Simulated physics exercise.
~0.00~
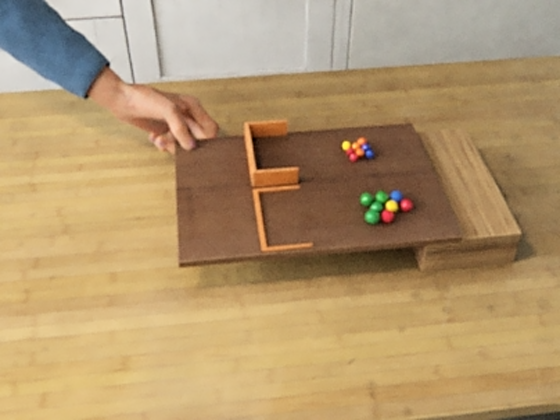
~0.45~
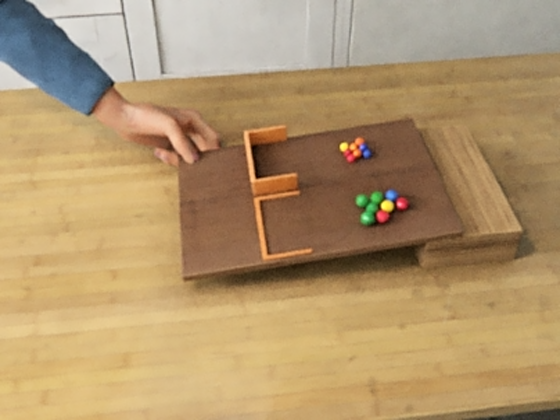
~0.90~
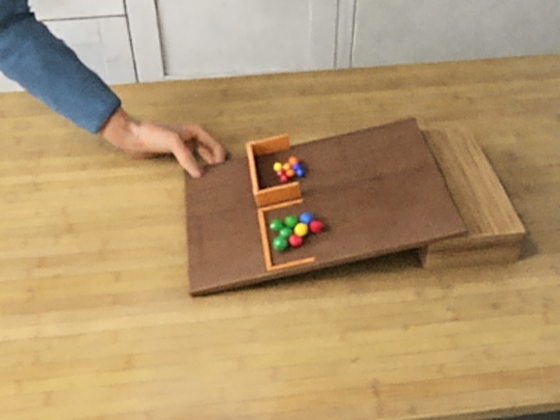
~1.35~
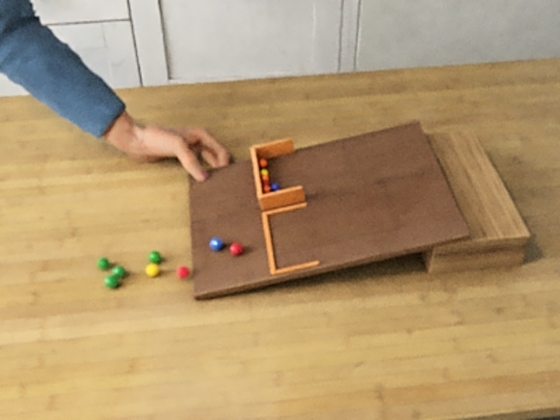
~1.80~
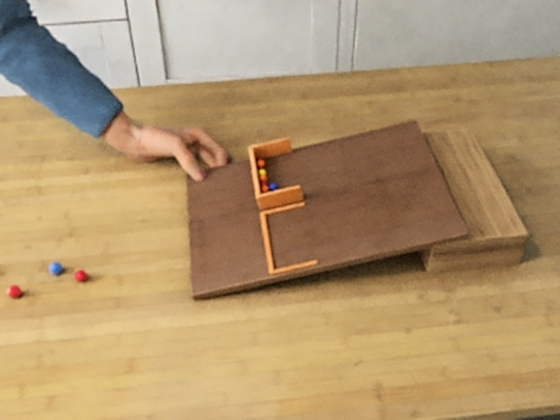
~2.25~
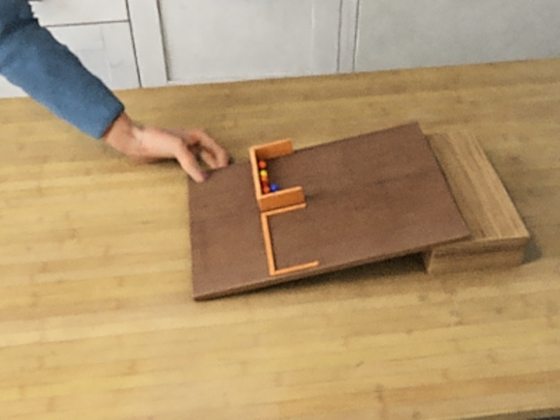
The clip opens on a dark brown board with its right side on a wooden block, two clusters of small colourful balls resting on it, and a hand at its left end. The hand lowers that end, and the board tilts down toward the left. Both clusters then roll left toward the orange barriers. The nearer balls pass over their low barrier, run off the board and scatter across the table, leaving view at the left. The farther balls gather behind their taller barrier and stay there, while the board rests sloping with the hand still beside it.
